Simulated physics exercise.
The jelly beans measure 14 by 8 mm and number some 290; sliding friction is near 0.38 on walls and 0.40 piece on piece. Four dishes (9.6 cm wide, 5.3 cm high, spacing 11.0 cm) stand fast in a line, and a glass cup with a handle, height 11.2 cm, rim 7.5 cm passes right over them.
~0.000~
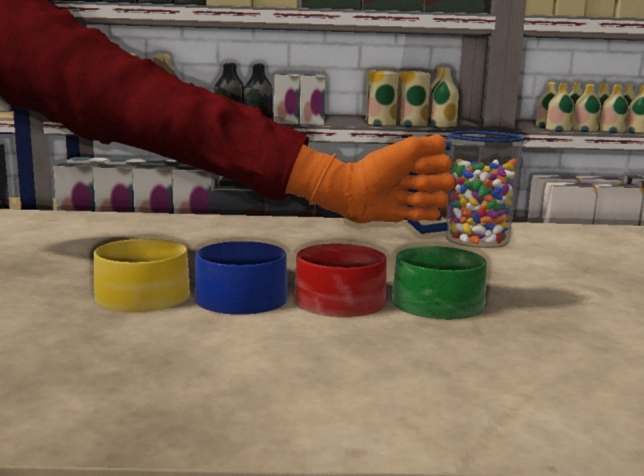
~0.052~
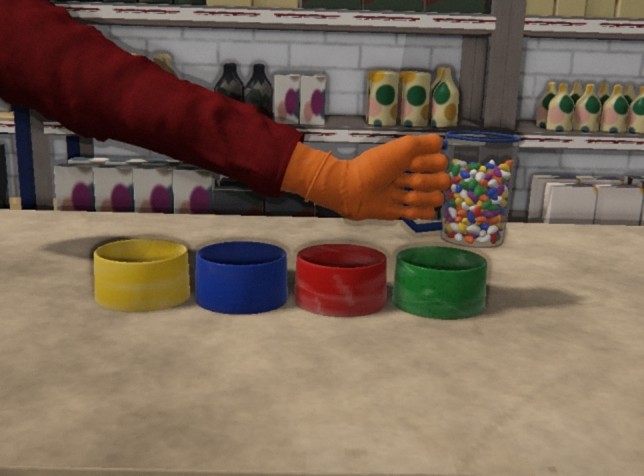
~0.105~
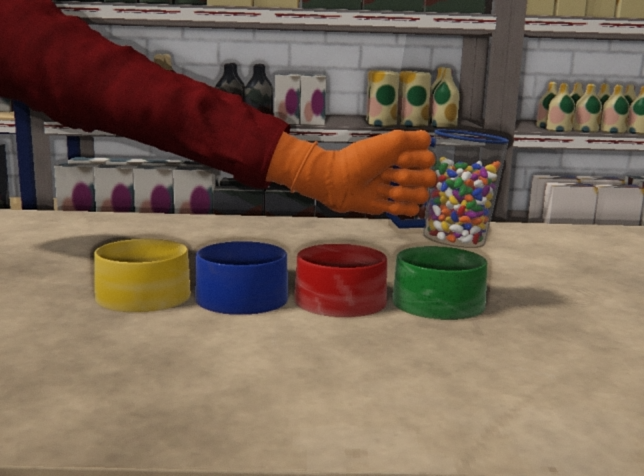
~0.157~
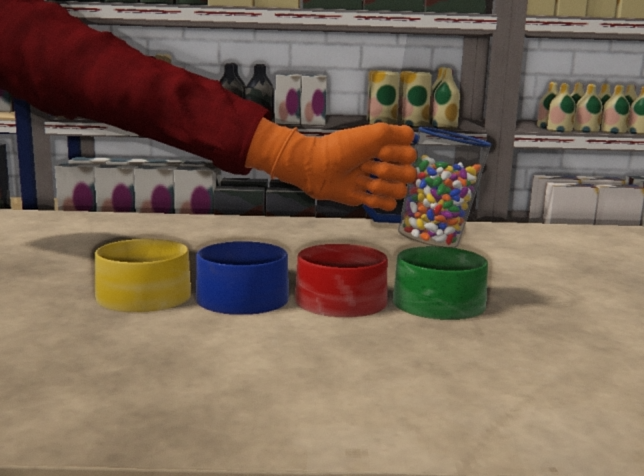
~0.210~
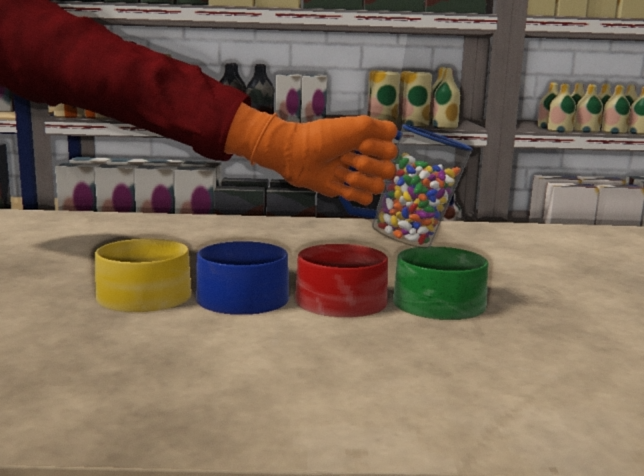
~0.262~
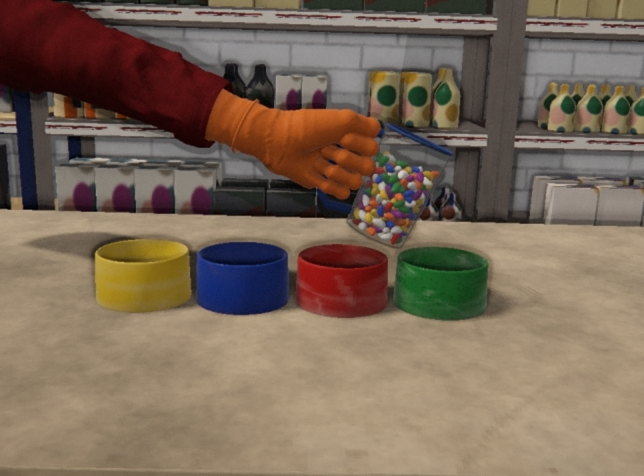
An orange-gloved hand on a dark red sleeved arm holds a clear cup of multicoloured jelly beans above the right end of a pale counter, seen from the front in a shop. Yellow, blue, red and green dishes sit in a row from left to right, before shelves of bottles and cartons. The hand carries the cup leftward behind the green dish, tilting it progressively, while the dishes and camera stay still.
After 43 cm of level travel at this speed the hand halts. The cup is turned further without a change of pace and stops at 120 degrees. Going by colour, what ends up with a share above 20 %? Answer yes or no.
Red no, blue no, green no, yellow yes, counter no.
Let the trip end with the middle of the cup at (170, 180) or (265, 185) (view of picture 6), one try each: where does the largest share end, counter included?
The winner: Blue, then red.
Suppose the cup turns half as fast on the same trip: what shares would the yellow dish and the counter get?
Then: Yellow 100, counter 0.
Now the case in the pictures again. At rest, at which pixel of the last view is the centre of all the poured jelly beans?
Near (146, 270).
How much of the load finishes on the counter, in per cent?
Roughly 0 per cent.
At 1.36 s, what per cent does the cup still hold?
Roughly 40 per cent.
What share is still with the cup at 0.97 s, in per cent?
Some 100 per cent of the load.
Then, at 0.69 s, tilt 69 degrees; cup holds 100 %.
After 0.97 s, tilt 100 degrees; cup holds 100 %.
After 1.36 s, tilt 120 degrees; cup holds 40 %, yellow 60 %.
By 2.2 s all is still; red 0 %, blue 0 %, green 0 %, yellow 100 %, counter 0 %.
